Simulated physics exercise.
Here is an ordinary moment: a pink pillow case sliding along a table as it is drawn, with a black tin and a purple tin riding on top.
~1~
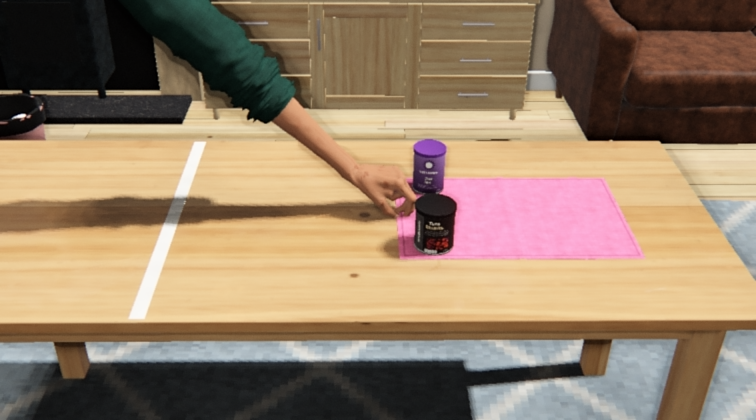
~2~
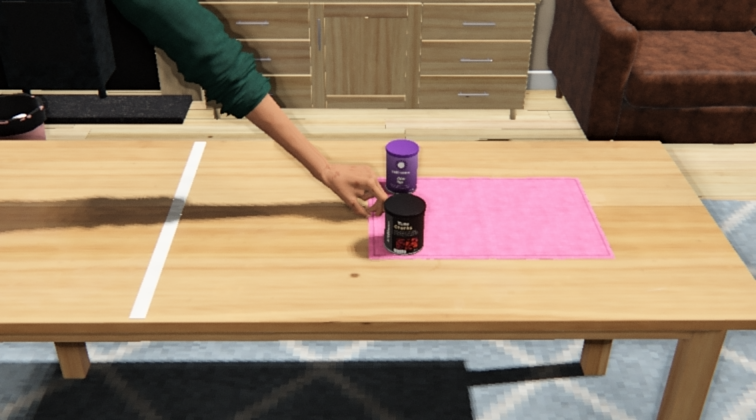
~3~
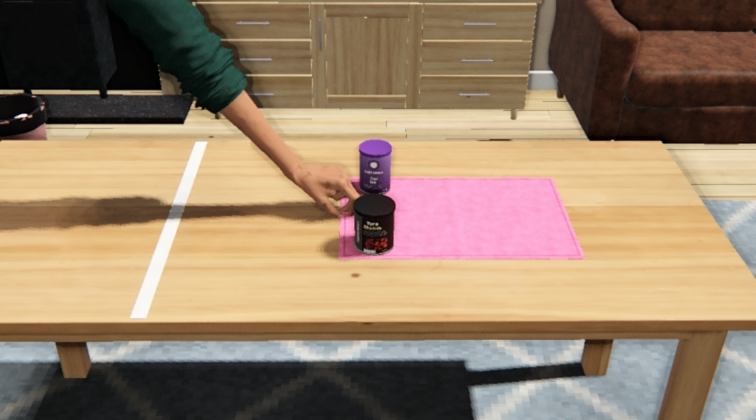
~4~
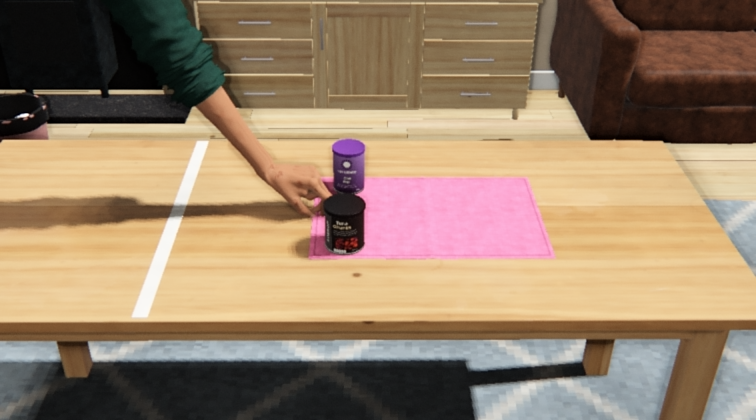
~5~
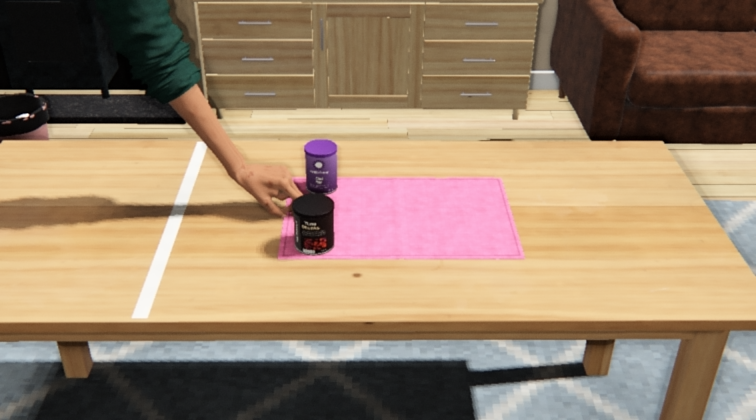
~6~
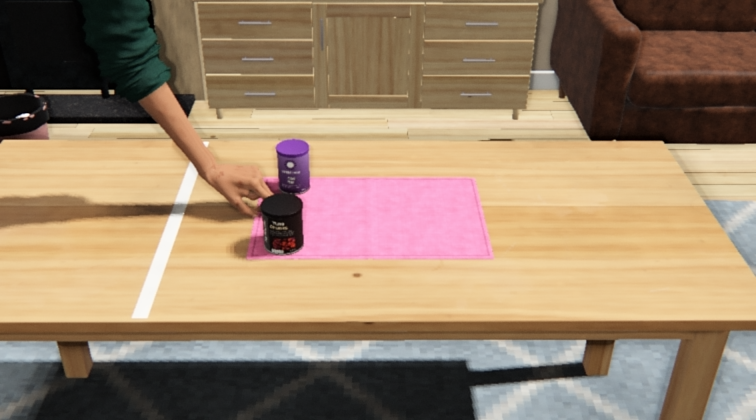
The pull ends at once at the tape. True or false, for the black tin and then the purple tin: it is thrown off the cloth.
Taking each, the black tin: True, the purple tin: True.
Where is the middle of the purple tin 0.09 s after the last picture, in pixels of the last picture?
Its middle is somewhere near (244, 167).
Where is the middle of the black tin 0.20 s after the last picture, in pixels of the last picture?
Approx. location: (165, 224).
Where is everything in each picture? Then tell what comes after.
The first frame shows pillow case end (400, 259); black tin (436, 204); purple tin (430, 147); tape (143, 301).
The second frame shows pillow case end (370, 259), far hem (615, 259); purple tin (403, 147).
The third frame shows pillow case end (339, 259); black tin (375, 204).
The fourth frame shows pillow case end (309, 259), far hem (555, 259); purple tin (348, 146).
The fifth frame shows pillow case end (278, 259); black tin (313, 204).
The sixth frame shows pillow case end (247, 259), far hem (493, 259); black tin (282, 204); purple tin (293, 147); tape (146, 300).
Then, 0.09 s after the last picture, hem short of the tape; black tin on the cloth near (227, 224); purple tin on the cloth near (244, 167).
Then, 0.20 s after the last picture, hem at the tape; black tin ahead of the hem near (165, 224); purple tin ahead of the hem near (188, 167).
At rest, hem at the tape; black tin ahead of the hem near (74, 226); purple tin ahead of the hem near (111, 169). The black tin leaves the cloth and the purple tin shoots off the front.
